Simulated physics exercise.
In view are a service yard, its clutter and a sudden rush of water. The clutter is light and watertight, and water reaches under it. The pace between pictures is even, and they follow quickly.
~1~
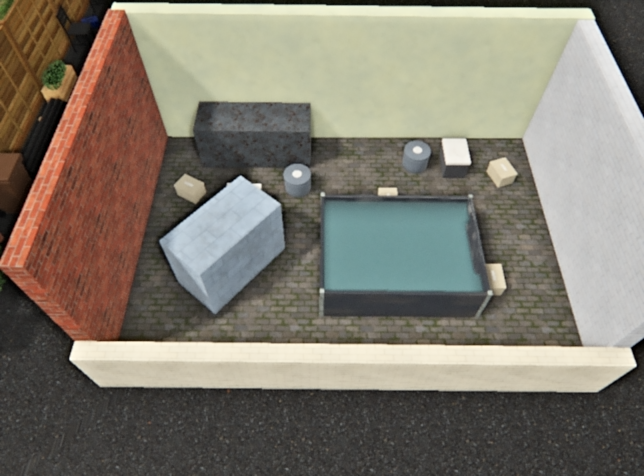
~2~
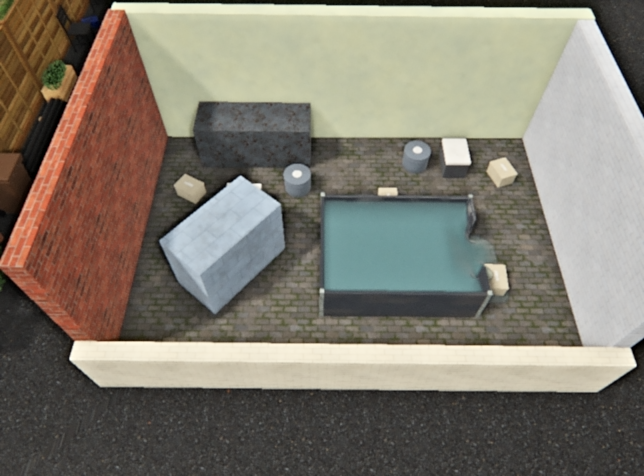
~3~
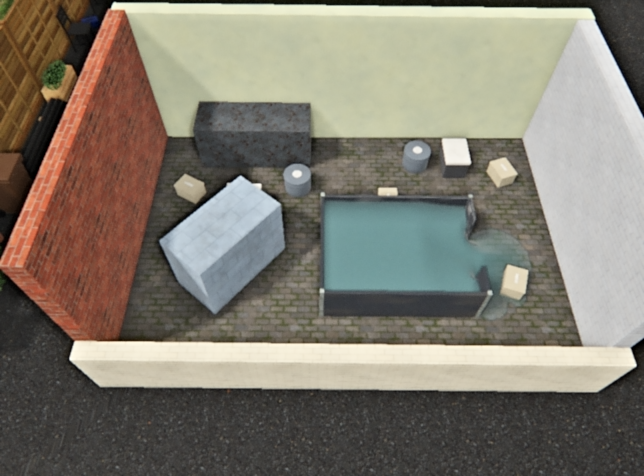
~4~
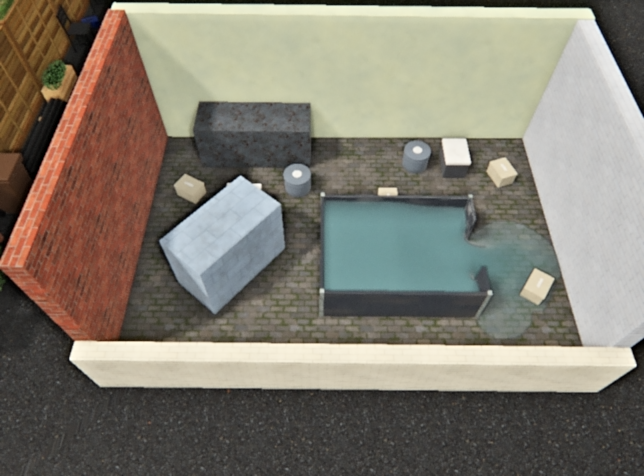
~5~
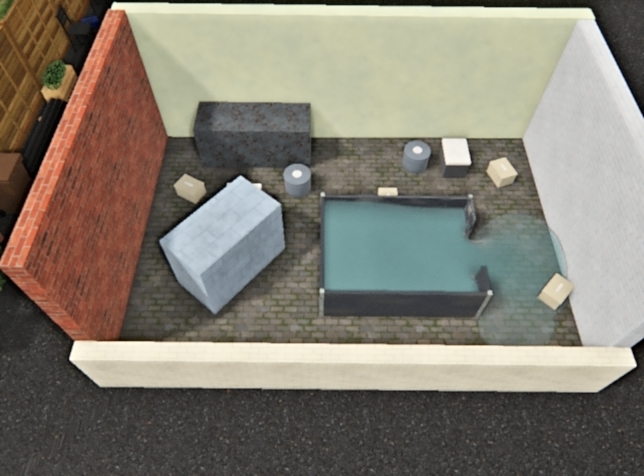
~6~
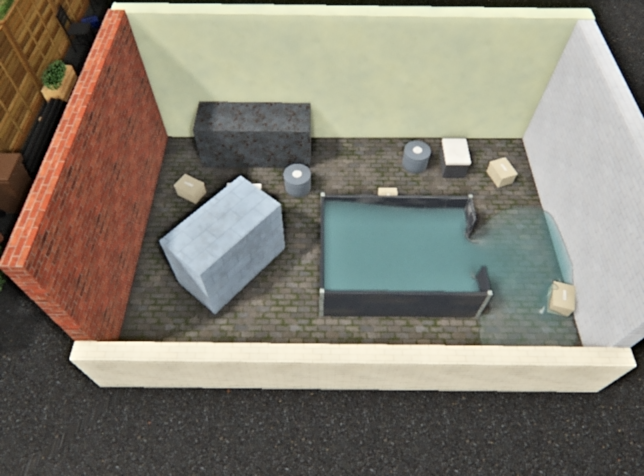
At the start, a pool of water sits enclosed in a walled yard among boxes and drums. The pool's right side opens and water pours out across the paving, pushing a pale tote rightward and slightly toward the viewer, until water reaches the white wall and the tote sits near it, the other objects unmoved.
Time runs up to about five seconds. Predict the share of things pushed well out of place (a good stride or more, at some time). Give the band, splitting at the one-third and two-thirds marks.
The share lands in the middle band, from one to two thirds.
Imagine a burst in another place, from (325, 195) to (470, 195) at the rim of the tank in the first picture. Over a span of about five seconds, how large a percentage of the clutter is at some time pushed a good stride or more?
Near 100 in a hundred.
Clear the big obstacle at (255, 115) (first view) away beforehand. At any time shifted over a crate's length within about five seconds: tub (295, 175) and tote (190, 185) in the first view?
The first remained nearby, and the second remained nearby.
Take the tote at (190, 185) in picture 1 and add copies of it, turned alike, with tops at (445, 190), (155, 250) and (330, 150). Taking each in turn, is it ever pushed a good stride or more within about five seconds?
Per listing: Largely stays, largely stays, cleared out.
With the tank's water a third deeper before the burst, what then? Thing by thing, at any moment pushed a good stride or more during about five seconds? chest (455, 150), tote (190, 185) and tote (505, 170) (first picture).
Object 1: Passed the mark. Object 2: Stayed below the mark. Object 3: Passed the mark.
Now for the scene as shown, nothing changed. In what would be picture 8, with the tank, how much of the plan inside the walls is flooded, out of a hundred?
Around 25 percent.
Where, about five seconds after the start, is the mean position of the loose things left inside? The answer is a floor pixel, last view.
I'd say roughly (286, 211).
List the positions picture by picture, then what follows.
A tote at (494, 276) rests on the ground; a tote at (504, 168) rests on the ground; 0 of 8 have shifted, in the first picture.
A tote at (497, 276), on the bottom, close to its start; a tote at (504, 168), on the bottom; 0 of 8 have shifted, in the second picture.
A tote at (516, 279) rests on the ground, a stride from its start; a tote at (504, 168), on the bottom; 1 of 8 have shifted, in the third picture.
A tote at (540, 283), on the bottom, a stride from its start; a tote at (504, 168), on the bottom; 1 of 8 have shifted, in the fourth picture.
A tote at (559, 288), on the bottom, a stride from its start; a tote at (504, 168), on the bottom; 1 of 8 have shifted, in the fifth picture.
A tote at (564, 295) rests on the ground, a stride from its start; a tote at (504, 168), on the bottom; 1 of 8 have shifted, in the sixth picture.
A moment on, 1 of 8 are well off their spots; 1 afloat.
Next, 2 of 8 are well off their spots; 1 afloat.
Later, 4 of 8 are well off their spots; 0 afloat.
In the end, 4 of 8 are well off their spots, and 4 have been at some point; 3 afloat.
